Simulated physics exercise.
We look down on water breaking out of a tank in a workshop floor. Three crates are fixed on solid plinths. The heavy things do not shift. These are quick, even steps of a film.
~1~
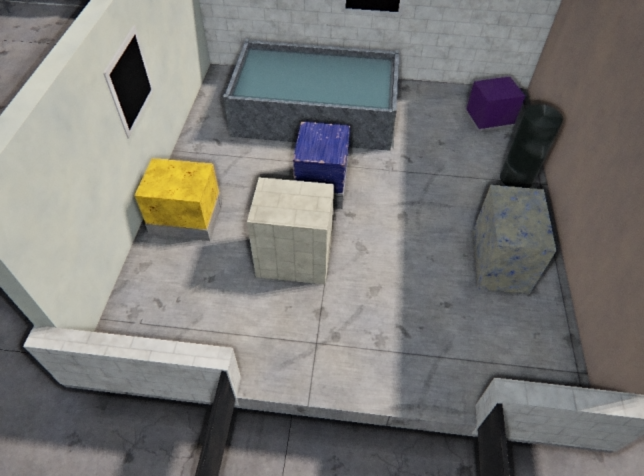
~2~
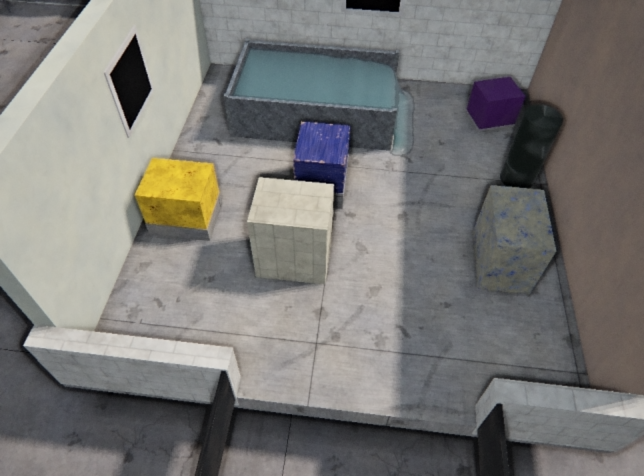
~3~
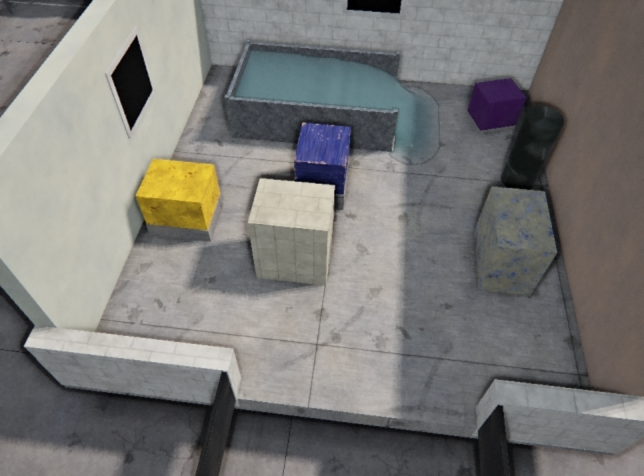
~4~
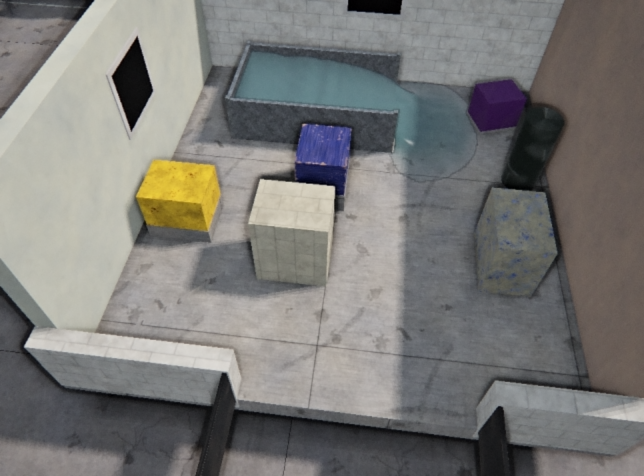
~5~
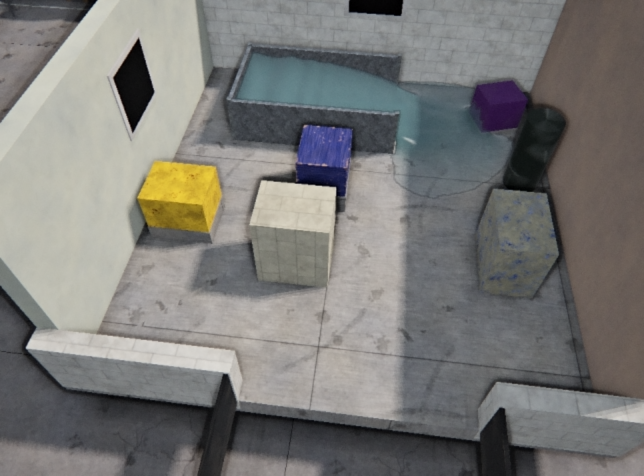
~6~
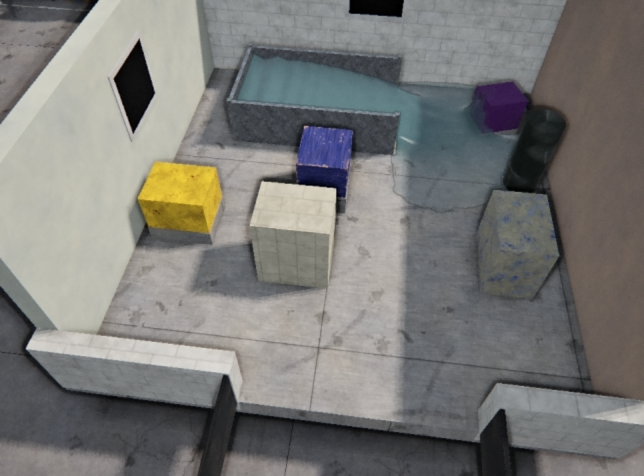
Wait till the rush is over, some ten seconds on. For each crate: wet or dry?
The purple crate is soaked; the yellow crate keeps dry; the blue crate keeps dry.
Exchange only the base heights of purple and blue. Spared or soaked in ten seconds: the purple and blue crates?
Purple is topped, blue takes water.
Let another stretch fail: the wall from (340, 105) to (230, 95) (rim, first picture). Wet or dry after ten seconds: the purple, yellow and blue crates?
Purple takes water; yellow is soaked; blue is topped.
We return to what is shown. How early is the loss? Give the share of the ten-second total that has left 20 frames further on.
About 0 per cent.
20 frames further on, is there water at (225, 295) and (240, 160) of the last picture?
In that order: Clear, free of water.
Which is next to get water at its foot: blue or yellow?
It is the blue one.
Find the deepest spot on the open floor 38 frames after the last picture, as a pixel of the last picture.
Close to (213, 72).
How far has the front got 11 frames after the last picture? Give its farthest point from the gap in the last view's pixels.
Around (580, 391).
A moment on, water covers 25 % of the floor; the purple crate water round its plinth, the yellow crate not reached, the blue crate not reached.
Next, water covers 30 % of the floor; the purple crate water round its plinth, the yellow crate not reached, the blue crate not reached.
Then, water covers 50 % of the floor; the purple crate water round its plinth, the yellow crate not reached, the blue crate water round its plinth.
Later, water covers 80 % of the floor; the purple crate water round its plinth, the yellow crate water round its plinth, the blue crate water round its plinth.
In the end, water covers 100 % of the floor; the purple crate was topped, the yellow crate stayed above the water, the blue crate stayed above the water.
